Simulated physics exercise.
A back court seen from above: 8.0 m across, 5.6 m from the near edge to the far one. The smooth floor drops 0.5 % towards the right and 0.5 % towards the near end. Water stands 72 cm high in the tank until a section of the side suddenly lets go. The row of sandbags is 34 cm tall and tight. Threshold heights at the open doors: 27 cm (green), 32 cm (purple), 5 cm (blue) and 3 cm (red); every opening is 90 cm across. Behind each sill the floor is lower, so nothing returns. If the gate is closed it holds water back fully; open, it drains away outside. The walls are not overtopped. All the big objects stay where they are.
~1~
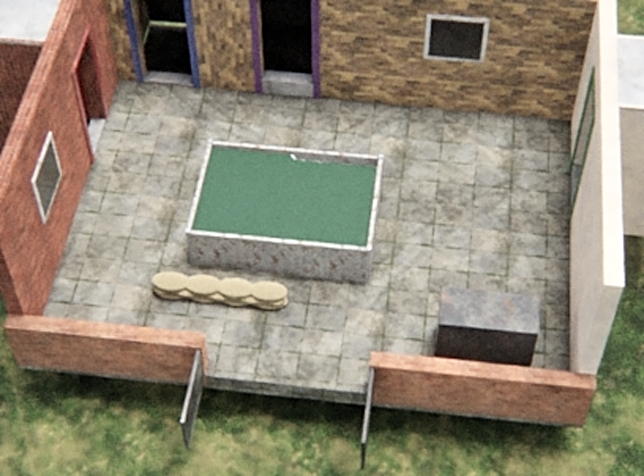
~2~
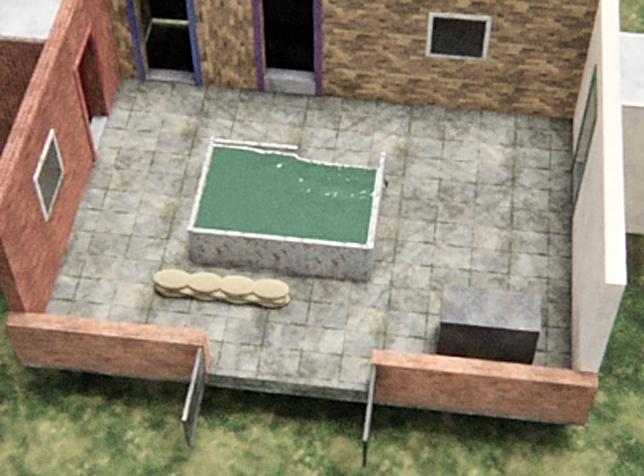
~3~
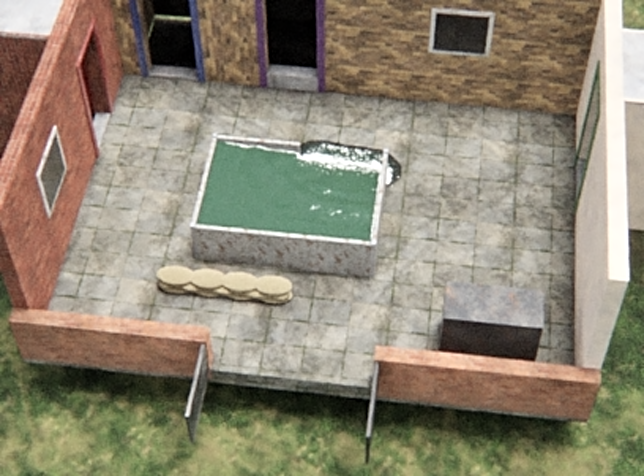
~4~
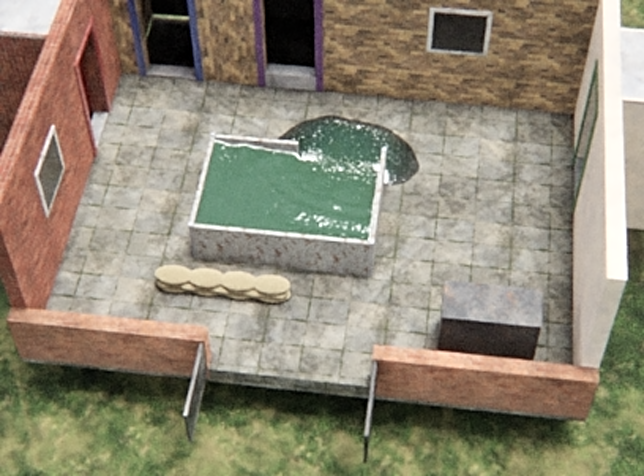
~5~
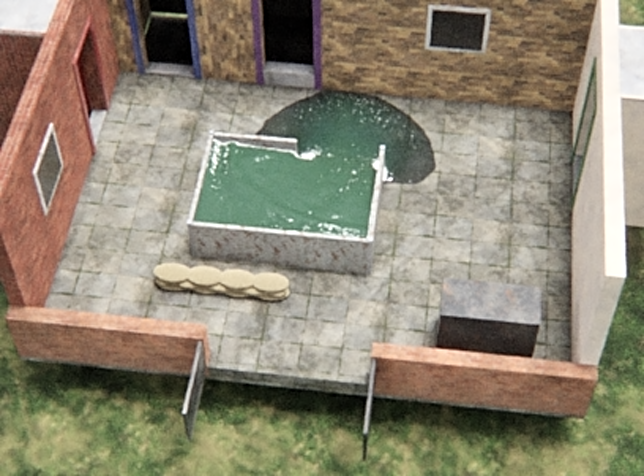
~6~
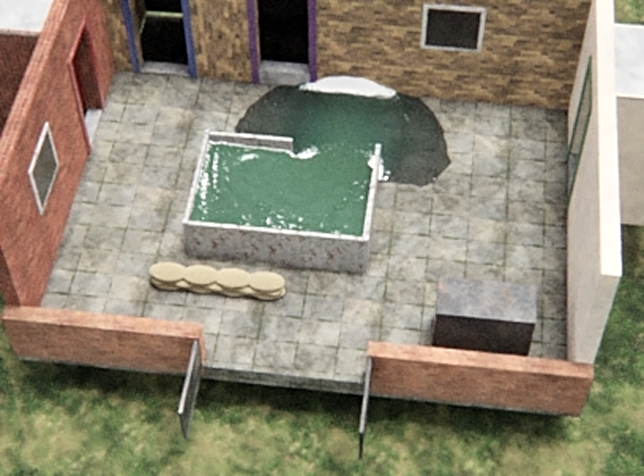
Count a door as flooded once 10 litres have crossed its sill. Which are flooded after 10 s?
Within that time: At the green door it stays under the limit; at the purple door it stays under the limit; at the blue door it exceeds the limit; at the red door it exceeds the limit.
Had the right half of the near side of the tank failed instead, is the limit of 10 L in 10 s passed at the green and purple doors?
Then: Green under, purple below.
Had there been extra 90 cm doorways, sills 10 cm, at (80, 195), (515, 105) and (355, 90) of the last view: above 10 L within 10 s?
In turn: Below, over, past it.
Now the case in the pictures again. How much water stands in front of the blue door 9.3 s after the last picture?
About 5.0 cm.
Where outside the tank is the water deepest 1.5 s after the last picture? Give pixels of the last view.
At about (568, 110).
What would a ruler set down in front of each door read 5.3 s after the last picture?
Depths in cm: Green 14, purple 10, blue 6, red 10.
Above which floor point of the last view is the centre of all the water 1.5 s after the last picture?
At about (329, 170).
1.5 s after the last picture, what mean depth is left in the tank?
Roughly 39 cm on average.
Then, 0.7 s after the last picture water covers 20 % of the floor and is deepest (46 cm) near (358, 99); green door not reached, purple door 26 cm at the sill, 0 L in, blue door not reached, red door not reached.
Then, 1.5 s after the last picture water covers 30 % of the floor and is deepest (51 cm) near (568, 110); green door not reached, purple door 24 cm at the sill, 0 L in, blue door 6 cm at the sill, 0 L in, red door not reached.
Then, 2.8 s after the last picture water covers 50 % of the floor and is deepest (32 cm) near (557, 117); green door 21 cm at the sill, 0 L in, purple door 20 cm at the sill, 0 L in, blue door 6 cm at the sill, 0 L in, red door 14 cm at the sill, 36 L in.
Then, 5.3 s after the last picture water covers 85 % of the floor and is deepest (26 cm) near (567, 379); green door 14 cm at the sill, 0 L in, purple door 10 cm at the sill, 0 L in, blue door 6 cm at the sill, 13 L in, red door 10 cm at the sill, 134 L in.
Then, 9.3 s after the last picture water covers 95 % of the floor and is deepest (16 cm) near (567, 379); green door 9 cm at the sill, 0 L in, purple door 6 cm at the sill, 0 L in, blue door 5 cm at the sill, 29 L in, red door 6 cm at the sill, 187 L in.
